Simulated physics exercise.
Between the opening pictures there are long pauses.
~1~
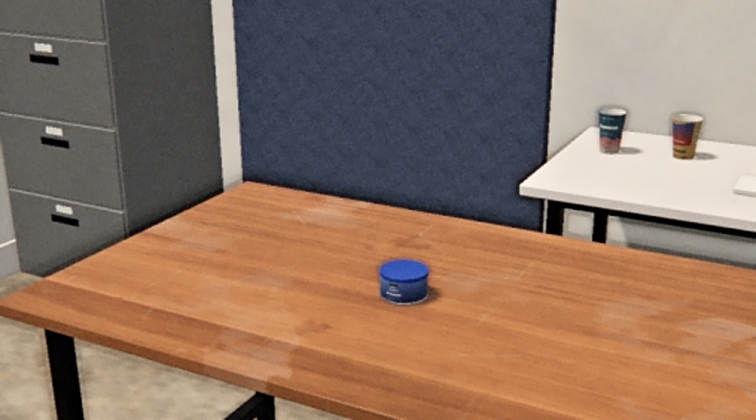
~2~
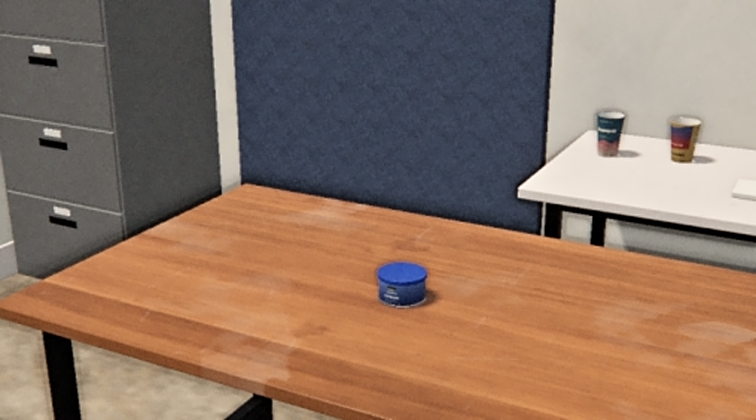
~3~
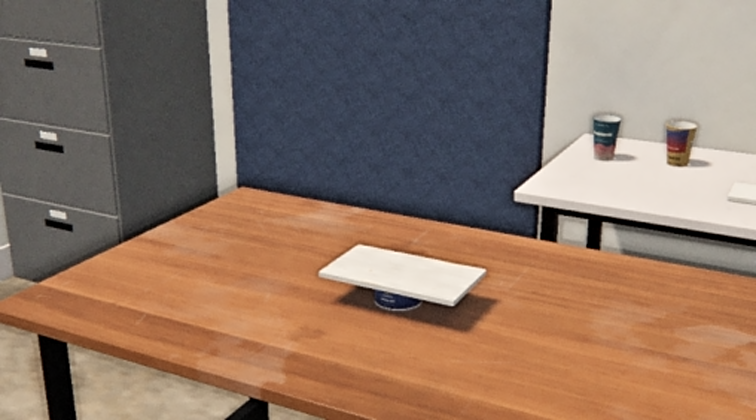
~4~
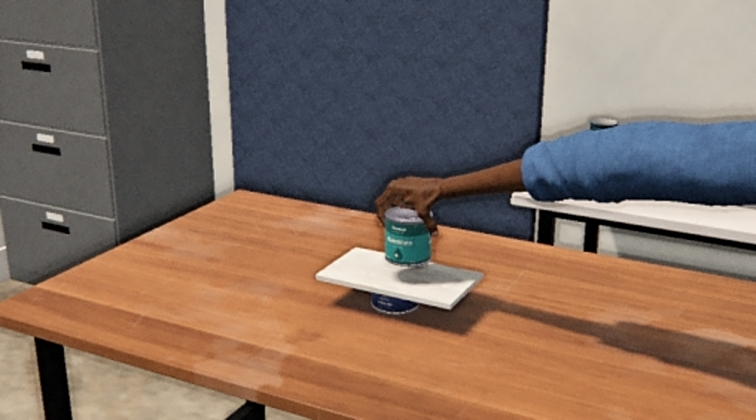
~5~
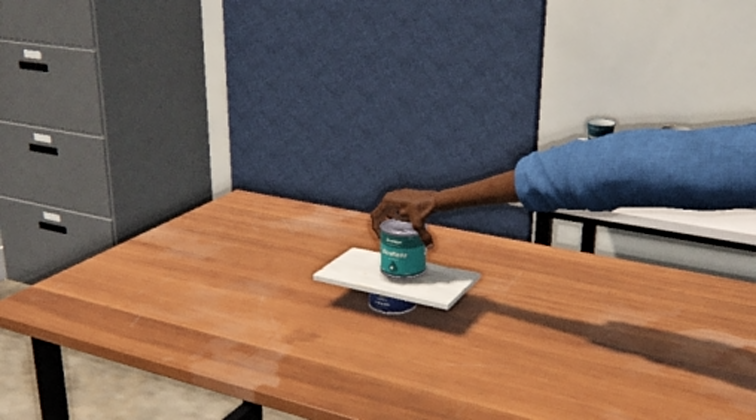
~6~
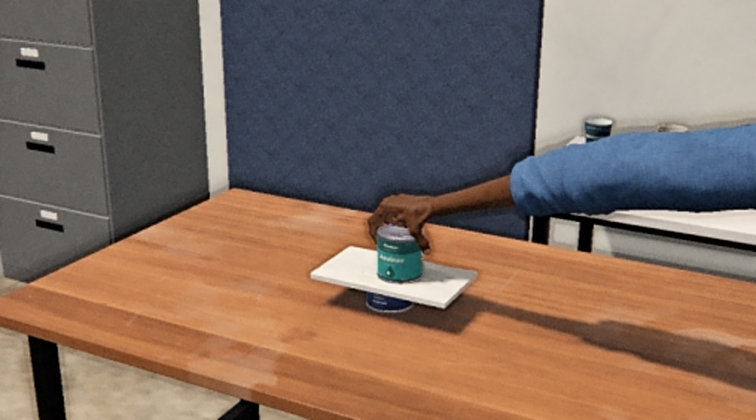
A hand in a blue sleeve reaches in from the right and lowers a turquoise tin onto a white board lying across a small blue tub, keeping hold of it. The tub sits alone on a wooden table at first, then the board is on top, with two patterned cups on a white table behind at right. The office, with grey drawers at left, is seen from slightly above as the view drifts slightly.
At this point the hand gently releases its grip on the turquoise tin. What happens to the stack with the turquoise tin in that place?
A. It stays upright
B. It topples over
A, it stays upright.
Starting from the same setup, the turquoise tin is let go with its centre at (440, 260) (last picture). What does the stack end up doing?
Result: The stack tips over.
Then, 0.20 s on from there, no change.
Then, 0.40 s on from there, turquoise tin resting near (400, 254).
In the end, all 3 unmoved. At the end, from the last picture's camera, turquoise tin near (400, 254). The stack holds.
